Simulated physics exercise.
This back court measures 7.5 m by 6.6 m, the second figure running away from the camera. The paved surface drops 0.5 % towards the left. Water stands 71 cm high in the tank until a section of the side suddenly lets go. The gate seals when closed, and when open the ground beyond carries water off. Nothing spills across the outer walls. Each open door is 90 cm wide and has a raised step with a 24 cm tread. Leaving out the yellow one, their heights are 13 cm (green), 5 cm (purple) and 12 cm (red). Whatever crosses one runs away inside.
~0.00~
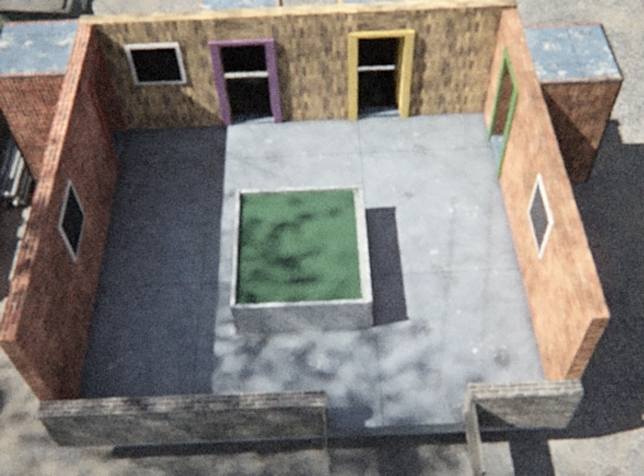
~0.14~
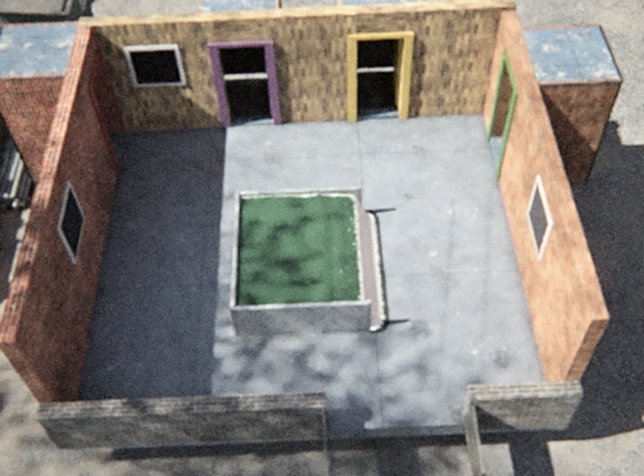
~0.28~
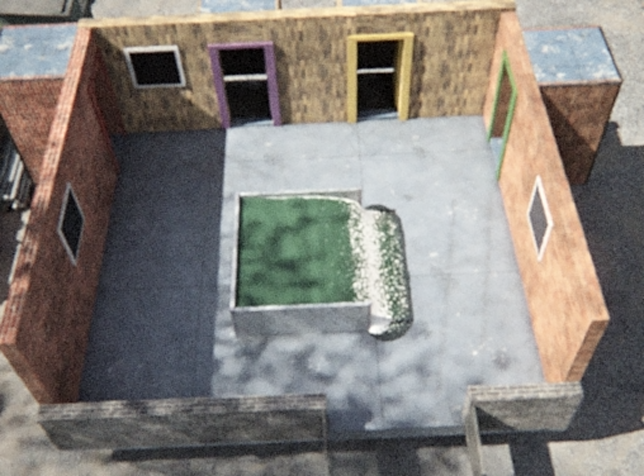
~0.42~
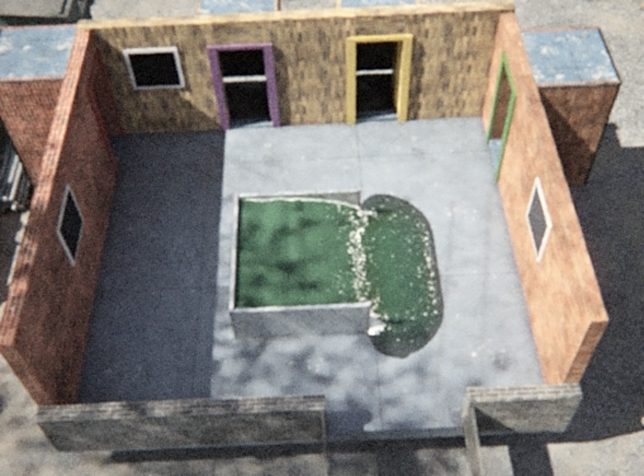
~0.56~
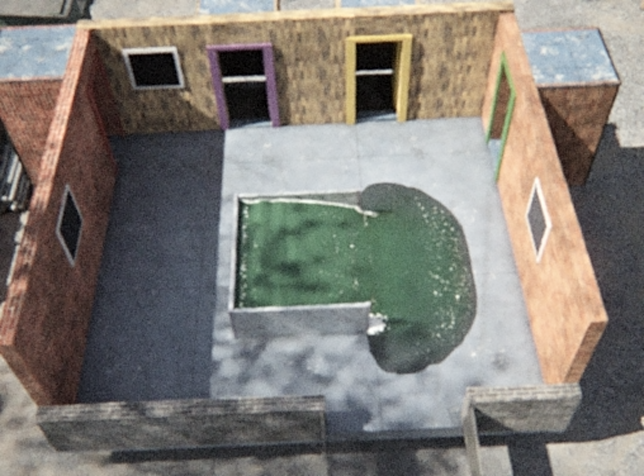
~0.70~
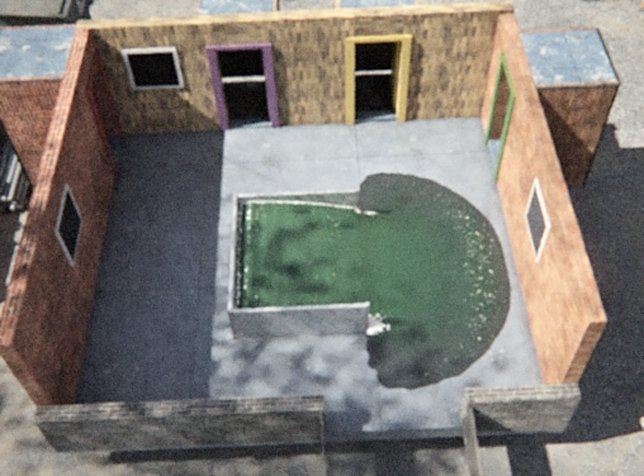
Green water sat still in a square tank in a walled courtyard, then poured out through its right side, foaming at first, and spread across the grey paving in a wide, rounded pool.
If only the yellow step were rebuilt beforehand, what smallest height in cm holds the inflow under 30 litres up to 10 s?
It would have to be roughly 9 cm high.
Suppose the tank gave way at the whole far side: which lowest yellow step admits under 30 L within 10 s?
Then roughly 21 cm.
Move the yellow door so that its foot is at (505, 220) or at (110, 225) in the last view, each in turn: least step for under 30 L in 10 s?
About 30 and 7.0 cm.
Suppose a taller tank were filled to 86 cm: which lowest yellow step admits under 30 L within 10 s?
Then roughly 11.5 cm.
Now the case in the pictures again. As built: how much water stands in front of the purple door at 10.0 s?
Some 5.0 cm.
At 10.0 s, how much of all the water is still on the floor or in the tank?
About 86 per cent.
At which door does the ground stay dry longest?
It is the red one.
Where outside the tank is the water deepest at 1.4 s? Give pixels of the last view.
Around (513, 276).
After 1.4 s water covers 30 % of the floor, deepest (44 cm) near (513, 276); it has not reached the yellow door.
After 3.0 s water covers 35 % of the floor, deepest (40 cm) near (543, 408); 9 cm at the yellow door, 0 litres in over its 9 cm step.
After 10.0 s water covers 100 % of the floor, deepest (15 cm) near (122, 138); 7 cm at the yellow door, 29 litres in over its 9 cm step.
At the yellow door as built, the water arrived by 2.9 s and peaked near 15 cm at 4.0 s.
Run again over the same 10 s with other heights there, 55 litres in over 7 cm, 14 litres over 11 cm. The limit of 30 litres is kept from about 9 cm up.
